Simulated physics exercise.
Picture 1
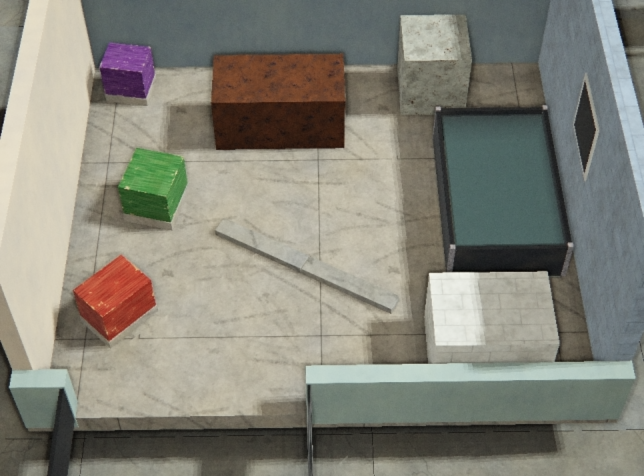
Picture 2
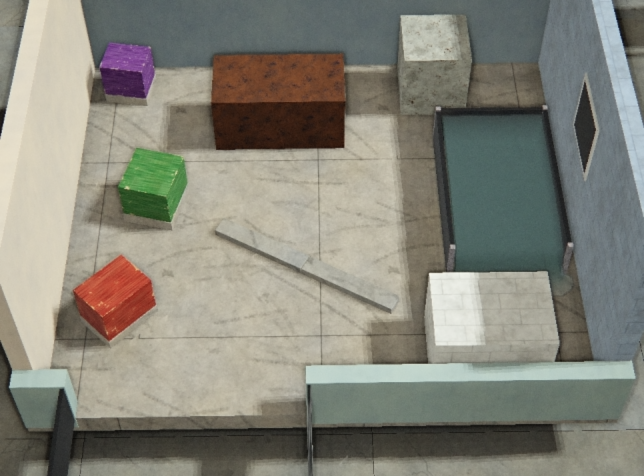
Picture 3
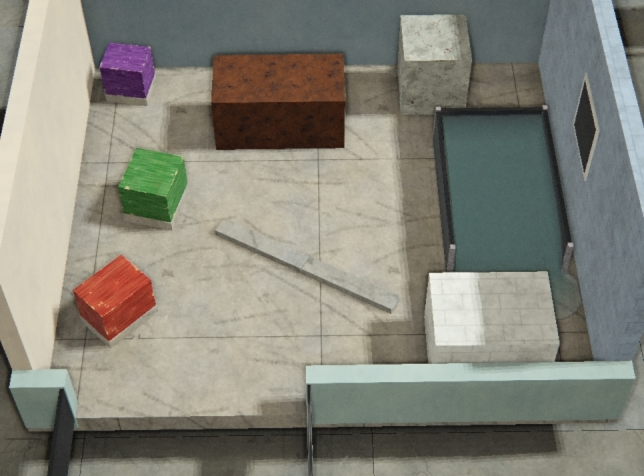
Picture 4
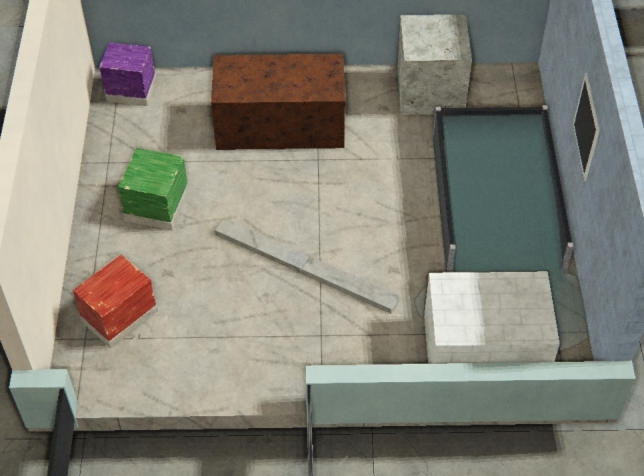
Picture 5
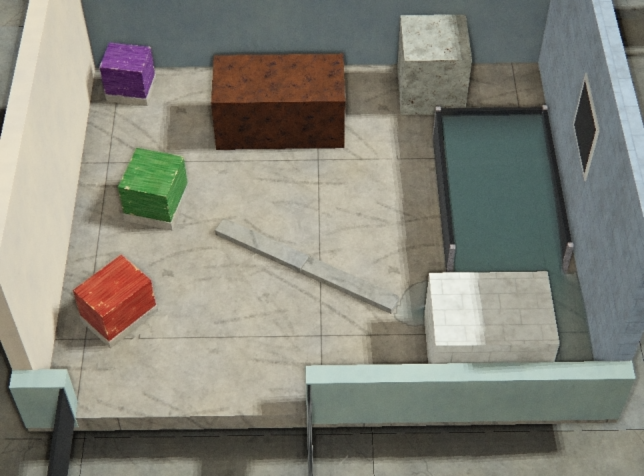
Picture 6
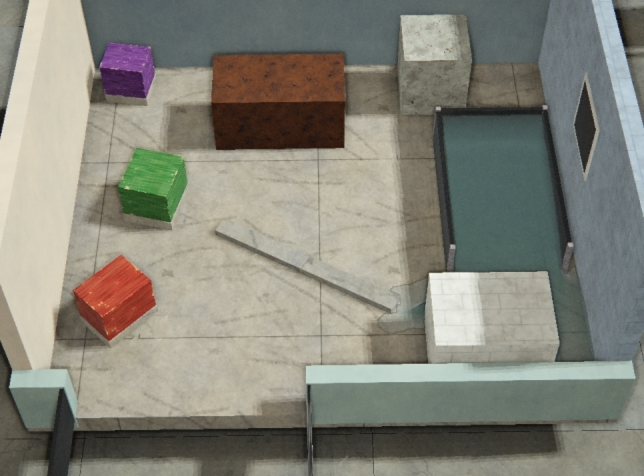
A tank opens at its front and water runs out behind the pale block.
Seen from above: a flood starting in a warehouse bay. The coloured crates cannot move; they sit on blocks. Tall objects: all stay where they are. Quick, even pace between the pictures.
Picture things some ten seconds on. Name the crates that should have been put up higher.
Outcome: The green crate is left dry, the purple crate is left dry, the red crate is left dry.
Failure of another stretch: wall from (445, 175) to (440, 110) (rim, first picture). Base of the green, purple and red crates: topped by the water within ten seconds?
Result: Green crate is swamped; purple crate is swamped; red crate is not reached.
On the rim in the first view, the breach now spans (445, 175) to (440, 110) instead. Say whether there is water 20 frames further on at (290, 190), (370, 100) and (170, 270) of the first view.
The first point is swamped, the second swamped, the third swamped.
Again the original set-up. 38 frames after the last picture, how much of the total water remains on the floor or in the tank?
I'd estimate close to 94 per cent.
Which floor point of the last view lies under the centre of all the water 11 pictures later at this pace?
I reckon somewhere around (485, 263).
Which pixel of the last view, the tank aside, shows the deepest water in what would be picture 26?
I'd mark about pixel (554, 356).
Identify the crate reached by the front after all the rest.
The answer here is the crate marked purple.
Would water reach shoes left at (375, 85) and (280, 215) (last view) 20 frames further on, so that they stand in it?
Clear, then swamped.
A moment on, water covers 15 % of the floor; the green crate not reached, the purple crate not reached, the red crate not reached.
Next, water covers 30 % of the floor; the green crate not reached, the purple crate not reached, the red crate not reached.
Then, water covers 50 % of the floor; the green crate water round its plinth, the purple crate not reached, the red crate water round its plinth.
Later, water covers 75 % of the floor; the green crate water round its plinth, the purple crate water round its plinth, the red crate water round its plinth.
In the end, water covers 90 % of the floor; the green crate stayed above the water, the purple crate stayed above the water, the red crate stayed above the water.
